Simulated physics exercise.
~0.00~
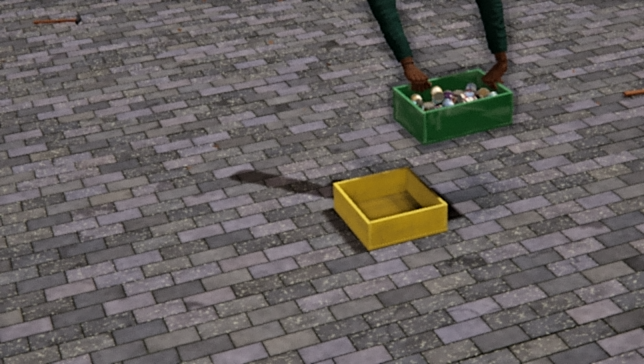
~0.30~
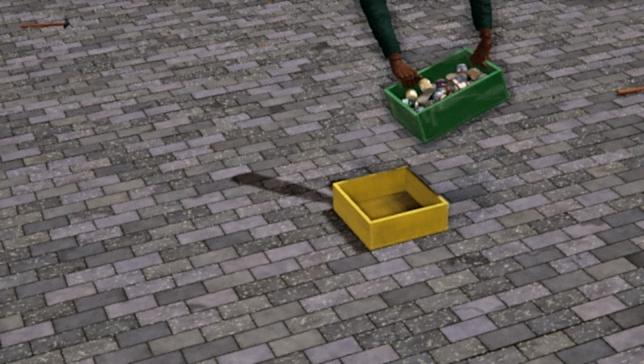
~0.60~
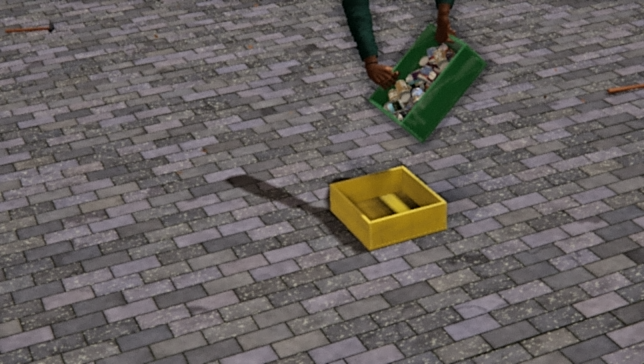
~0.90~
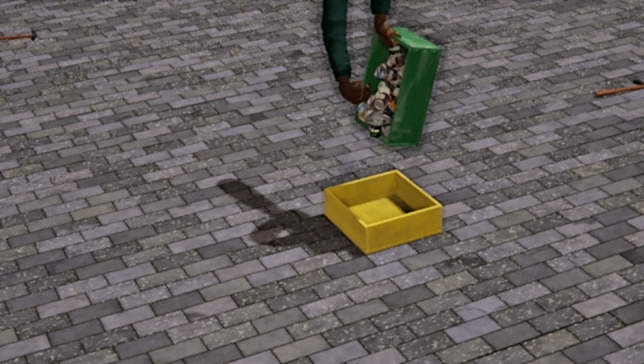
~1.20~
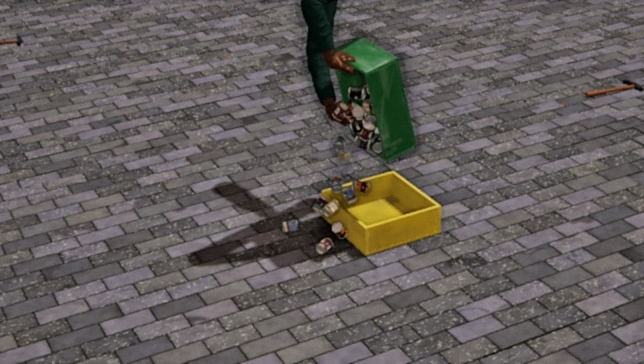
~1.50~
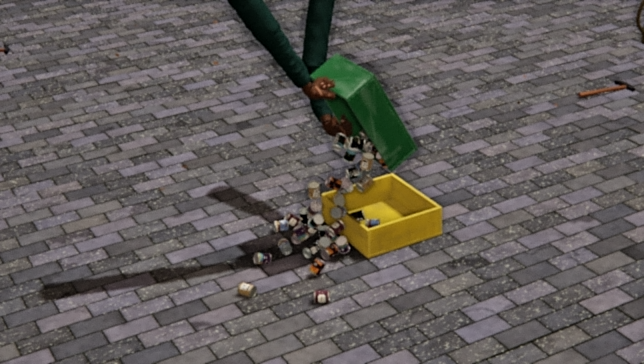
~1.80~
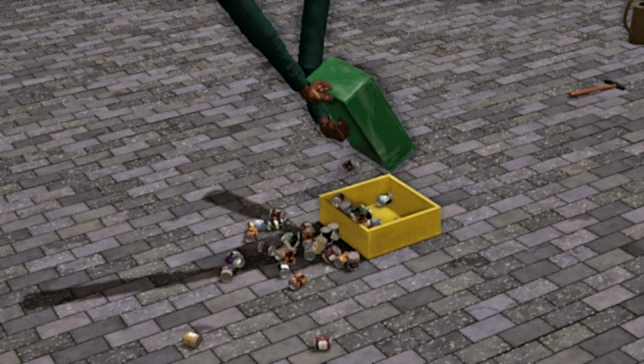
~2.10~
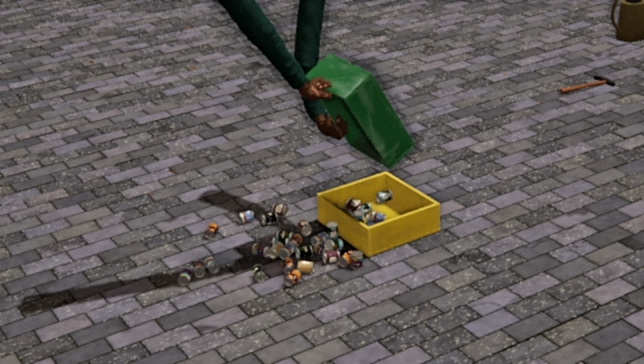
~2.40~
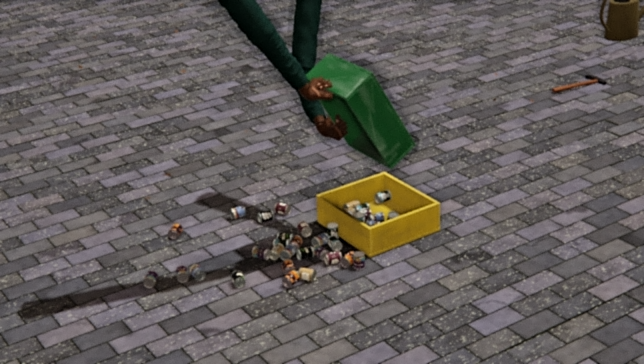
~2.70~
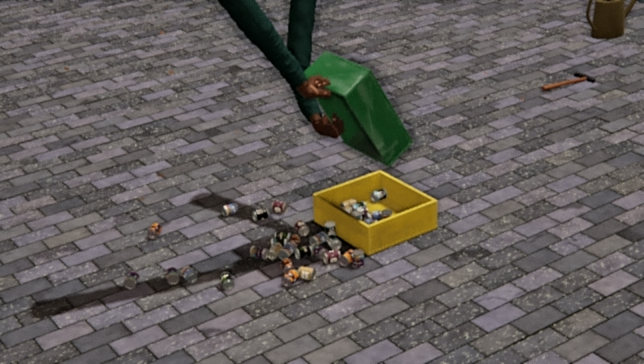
On a grey brick pavement, two hands lifted and tipped a green box of small tins toward a yellow carton, and the tins tumbled out; some landed inside, but more spilled and rolled left across the ground while the emptied box stayed tilted above.
